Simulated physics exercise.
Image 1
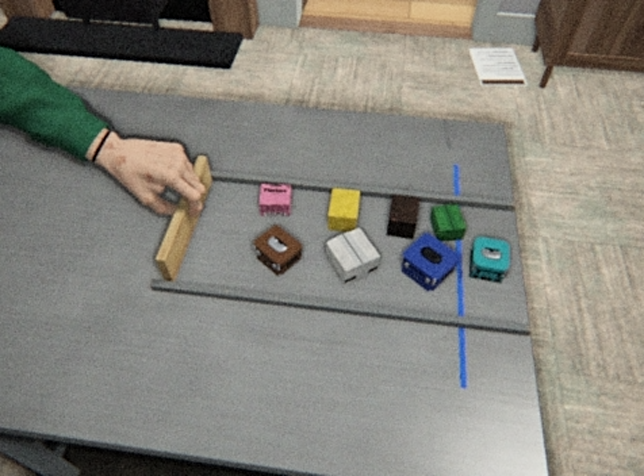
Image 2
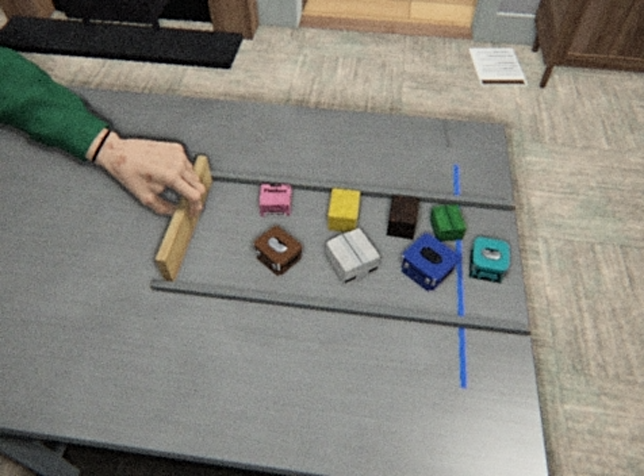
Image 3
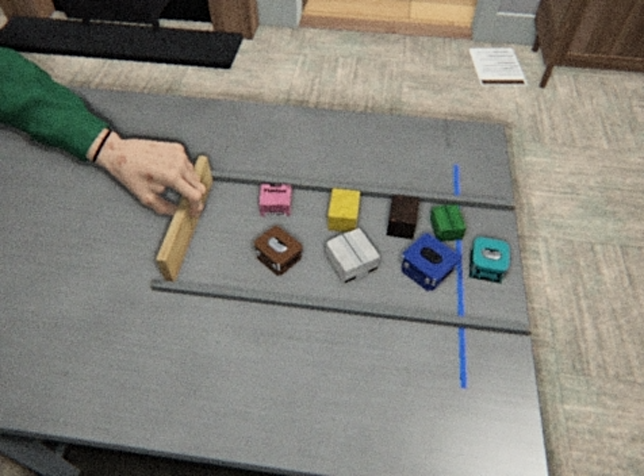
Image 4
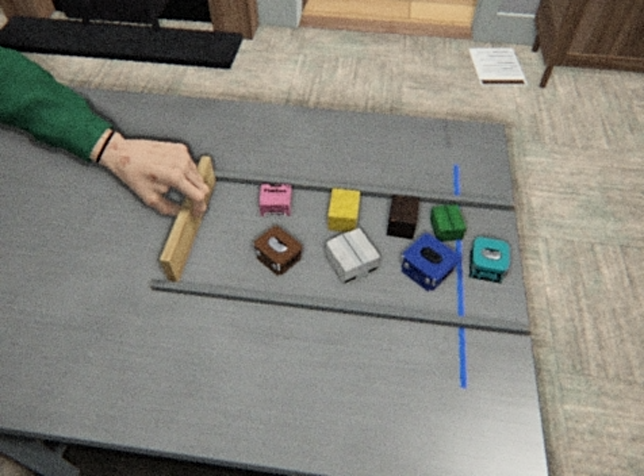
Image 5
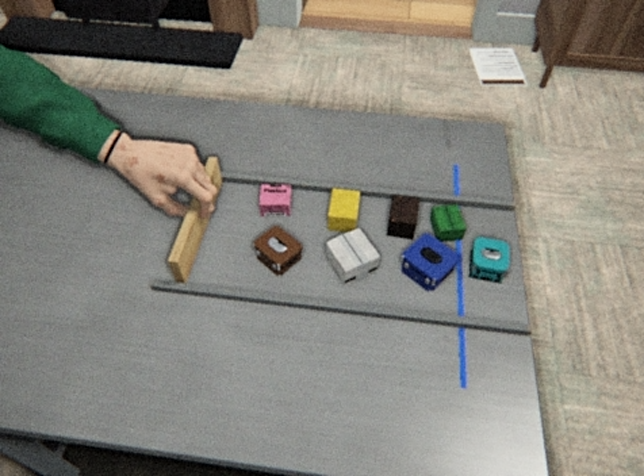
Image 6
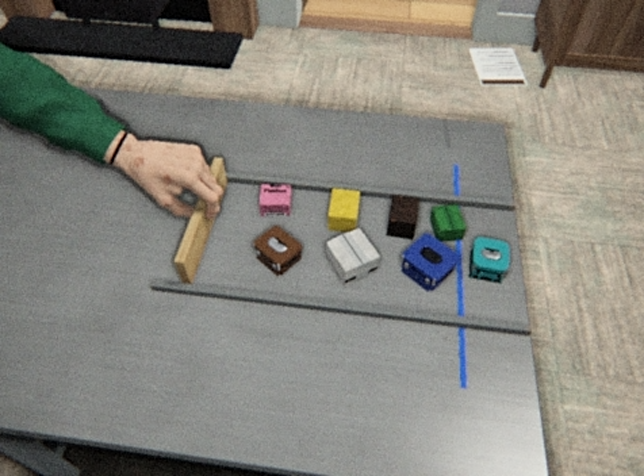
On a grey table, a hand slides a wooden board slightly right toward colourful blocks.
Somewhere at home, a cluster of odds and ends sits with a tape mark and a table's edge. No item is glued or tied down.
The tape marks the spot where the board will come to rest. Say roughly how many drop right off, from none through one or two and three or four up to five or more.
The push drops a trio or a foursome off the table.
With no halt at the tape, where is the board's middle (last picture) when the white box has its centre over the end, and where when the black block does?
The middle is at (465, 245) when it's the white box, and at (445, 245) when it's the black block.
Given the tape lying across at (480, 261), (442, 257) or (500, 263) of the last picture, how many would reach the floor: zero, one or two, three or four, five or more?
In order of the three spots, it's at least five, then either three or four, then five or more.
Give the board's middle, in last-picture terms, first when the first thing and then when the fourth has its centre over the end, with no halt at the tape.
It sits near (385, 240), and then near (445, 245).
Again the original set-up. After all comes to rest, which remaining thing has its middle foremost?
The one is the white box.
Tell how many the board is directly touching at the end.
2 of them.
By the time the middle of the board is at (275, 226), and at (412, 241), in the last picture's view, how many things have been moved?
By then 2, and 8.
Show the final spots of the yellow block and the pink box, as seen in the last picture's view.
Roughly (506, 229), and the other roughly (475, 219).
Soon after, none off yet; turquoise case at rest near (489, 260); green box at rest near (447, 223); blue case at rest near (429, 263).
In the end, the number that fall off is three or four; gone, black block, blue case, green box and turquoise case.
